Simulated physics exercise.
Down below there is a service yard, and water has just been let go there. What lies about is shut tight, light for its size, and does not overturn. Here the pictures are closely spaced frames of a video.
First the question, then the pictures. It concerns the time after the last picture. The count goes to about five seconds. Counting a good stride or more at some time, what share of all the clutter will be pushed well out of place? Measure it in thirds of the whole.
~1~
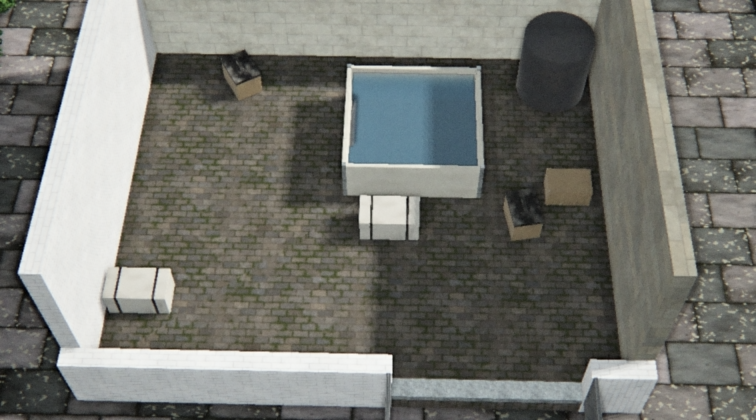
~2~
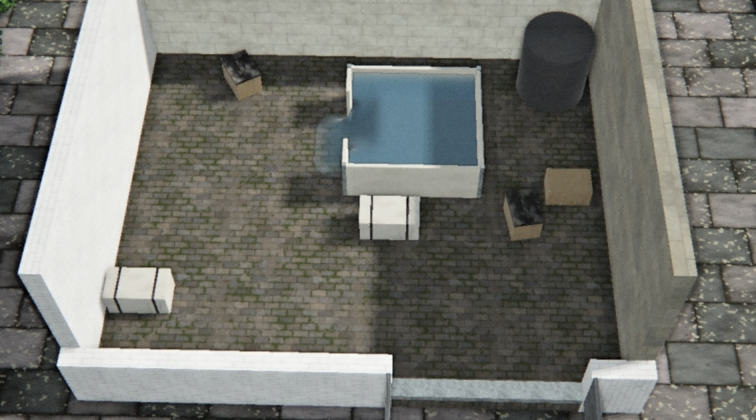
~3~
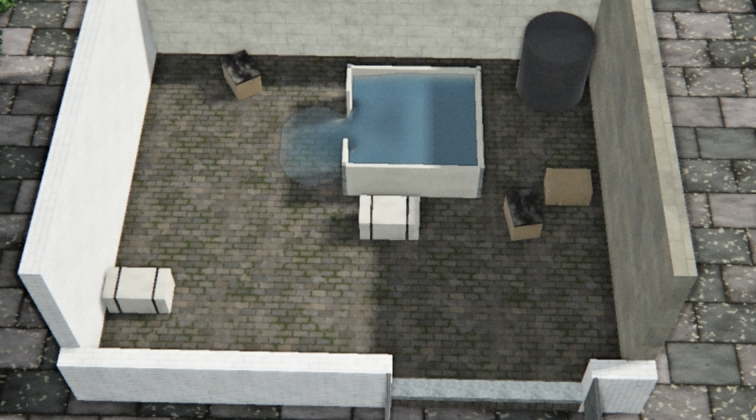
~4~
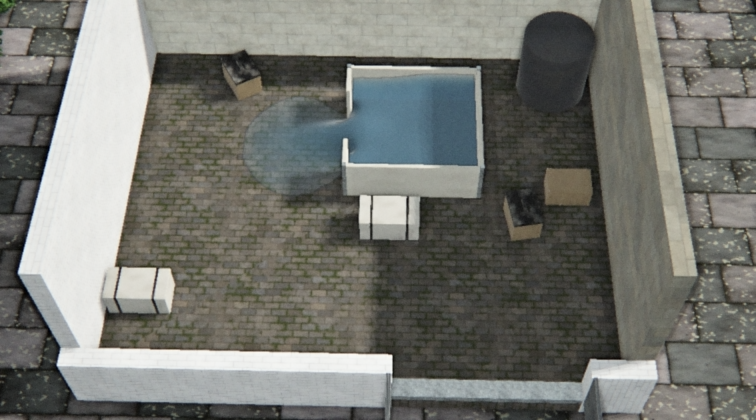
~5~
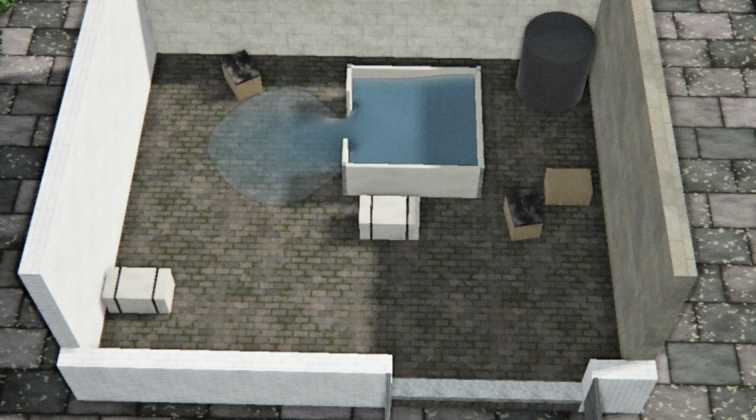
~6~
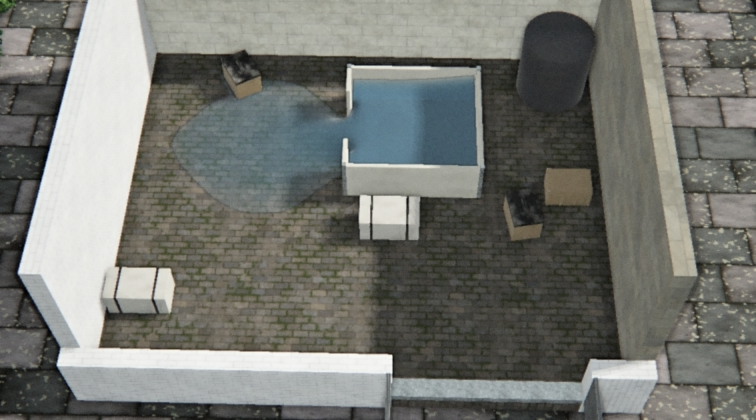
It sits mid-range.
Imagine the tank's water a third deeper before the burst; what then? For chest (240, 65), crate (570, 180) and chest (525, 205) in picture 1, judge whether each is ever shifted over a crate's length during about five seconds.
As asked: Went the distance, fell short, fell short.
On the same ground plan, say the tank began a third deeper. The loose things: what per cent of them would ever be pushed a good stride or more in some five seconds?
Estimate: Around 40 in a hundred.
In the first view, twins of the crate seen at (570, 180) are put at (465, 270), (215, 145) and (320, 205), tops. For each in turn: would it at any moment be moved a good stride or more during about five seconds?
First remains in place, second driven off, third remains in place.
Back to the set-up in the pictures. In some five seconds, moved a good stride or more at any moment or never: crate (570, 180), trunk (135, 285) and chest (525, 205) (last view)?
One by one: Remained nearby; cleared the mark; remained nearby.
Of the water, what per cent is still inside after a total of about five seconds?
Estimate: About 100 %.
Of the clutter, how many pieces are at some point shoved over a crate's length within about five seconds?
By my count, 2.
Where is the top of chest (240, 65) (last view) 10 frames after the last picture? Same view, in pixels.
Estimated top position: Approximately (199, 51).
A moment on, 0 of 5 are well off their spots; 0 afloat.
Next, 1 of 5 are well off their spots; 1 afloat.
Later, 2 of 5 are well off their spots; 1 afloat.
In the end, 2 of 5 are well off their spots, and 2 have been at some point; 1 afloat.
